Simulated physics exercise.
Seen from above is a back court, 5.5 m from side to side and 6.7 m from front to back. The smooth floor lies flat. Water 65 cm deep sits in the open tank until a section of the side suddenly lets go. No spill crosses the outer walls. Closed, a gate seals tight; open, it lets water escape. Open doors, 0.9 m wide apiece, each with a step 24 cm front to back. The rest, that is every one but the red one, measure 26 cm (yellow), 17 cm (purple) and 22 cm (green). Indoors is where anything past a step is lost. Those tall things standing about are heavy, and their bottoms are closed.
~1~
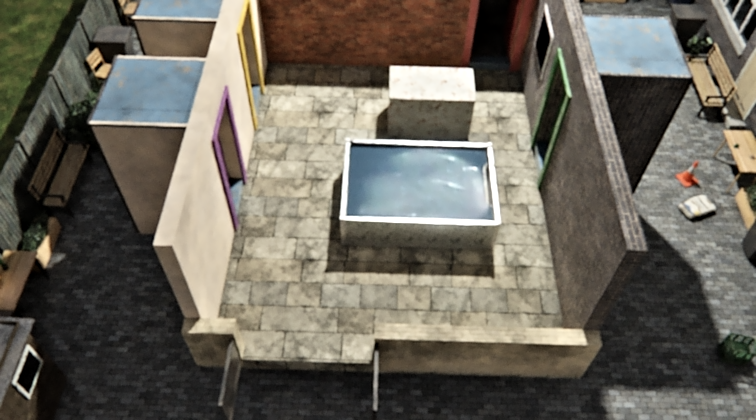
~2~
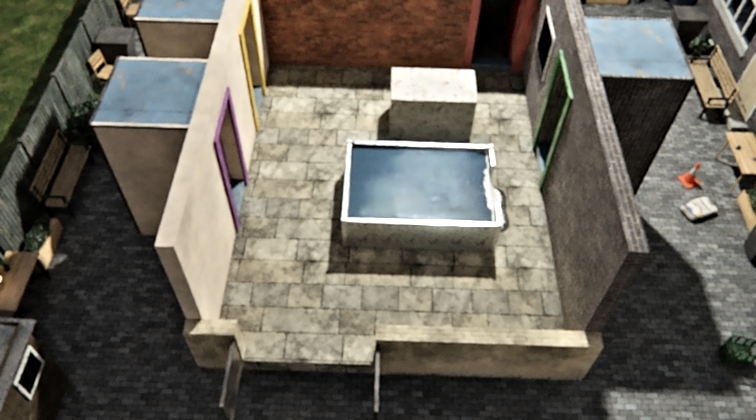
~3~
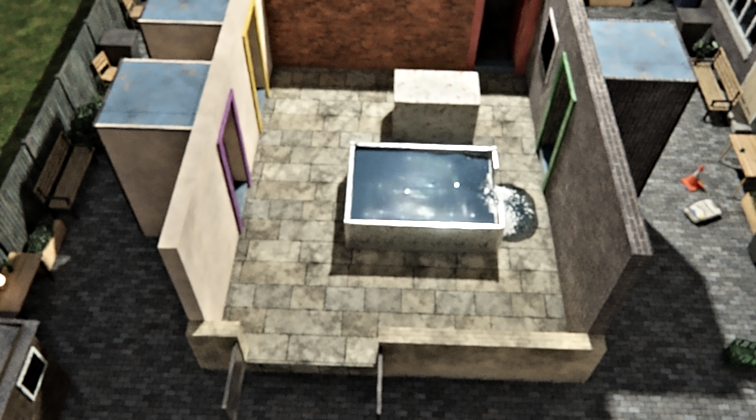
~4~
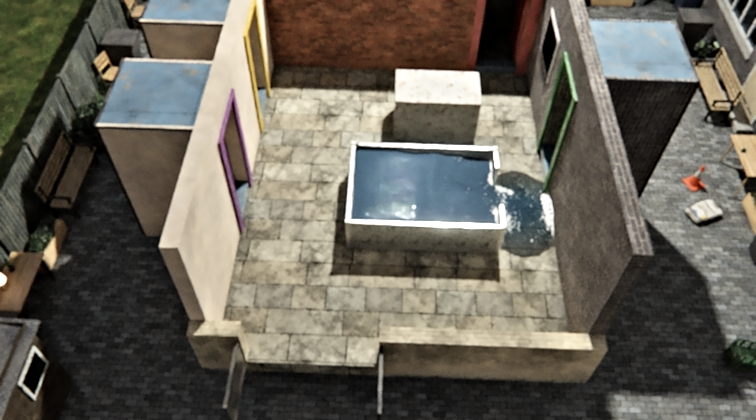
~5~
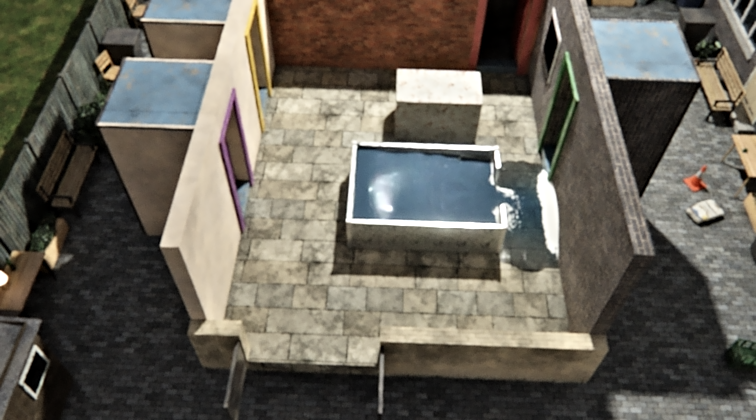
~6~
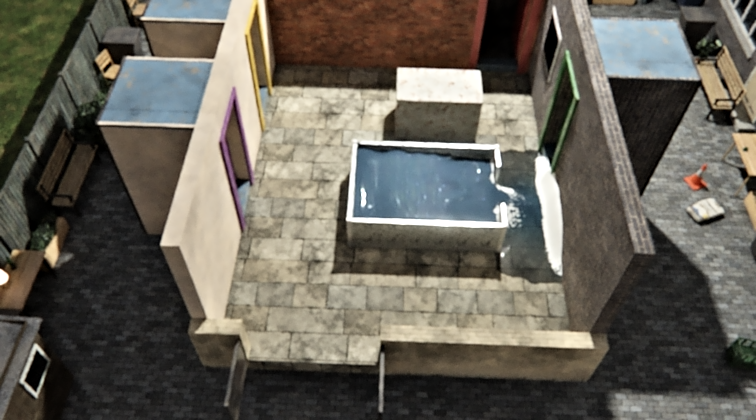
In a paved back court seen from above, an open tank of water sits between two side walls, the floor around it dry. Water breaks out through the tank's right side, pours onto the paving, and spreads to the right-hand wall, where white foam runs along its base near the green-framed doorway.
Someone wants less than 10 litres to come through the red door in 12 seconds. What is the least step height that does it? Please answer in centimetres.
It needs to be around 21 cm high.
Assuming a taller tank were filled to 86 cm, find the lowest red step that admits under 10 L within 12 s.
In that case, roughly 28 cm.
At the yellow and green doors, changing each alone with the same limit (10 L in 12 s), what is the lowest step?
About 8.0 cm at yellow and 23 cm at green.
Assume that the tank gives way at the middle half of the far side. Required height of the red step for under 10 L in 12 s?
About 12.5 centimetres.
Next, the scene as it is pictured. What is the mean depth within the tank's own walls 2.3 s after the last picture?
Near 35 cm, averaged.
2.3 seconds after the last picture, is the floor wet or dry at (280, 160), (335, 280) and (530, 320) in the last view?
One by one: Clear, clear, drenched.
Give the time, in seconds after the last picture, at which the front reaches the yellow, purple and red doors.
Yellow at 4.0 s, purple at 4.0 s and red at 1.1 s.
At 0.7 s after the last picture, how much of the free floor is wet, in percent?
Wet: Close to 15 %.
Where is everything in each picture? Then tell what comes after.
Still water, 65 cm deep, in the open tank at (419, 183); the red door at (496, 31) is dry, in the first picture.
The gap is at (489, 203), the front 0.2 m out at (503, 227); the back of the open tank holds 65 cm, in the second picture.
The front is at (532, 227), 0.7 m from the gap at (492, 205); 0.7 m2 of floor is wet, 65 cm left at the back, in the third picture.
Water pours out at (493, 205) and has run 1.1 m, to (543, 187); about 9 cm deep outside, 65 cm at the back, in the fourth picture.
Water pours out at (494, 205) and has run 1.2 m, to (542, 170); about 8 cm deep outside, 65 cm at the back, in the fifth picture.
The front is at (540, 155), 1.4 m from the gap at (494, 203); 2.2 m2 of floor is wet, 65 cm left at the back; the red door at (504, 34), 3.9 m from the gap, is still 2.5 m from the nearest water, in the sixth picture.
Then, 0.7 s after the last picture water covers 15 % of the floor, deepest (48 cm) near (546, 210); it has not reached the red door.
Then, 2.3 s after the last picture water covers 40 % of the floor, deepest (32 cm) near (547, 218); 26 cm at the red door, 12 litres in over its 17 cm step.
Then, 11.3 s after the last picture water covers 100 % of the floor, deepest (12 cm) near (349, 181); 7 cm at the red door, 36 litres in over its 17 cm step.
At the red door as built, the water peaked near 26 cm, 2.3 s after the last picture.
With a step of 19 cm, 21 litres would have come in within the 12 s; with 26 cm, 1 litre. So under 10 litres takes about 21 cm.
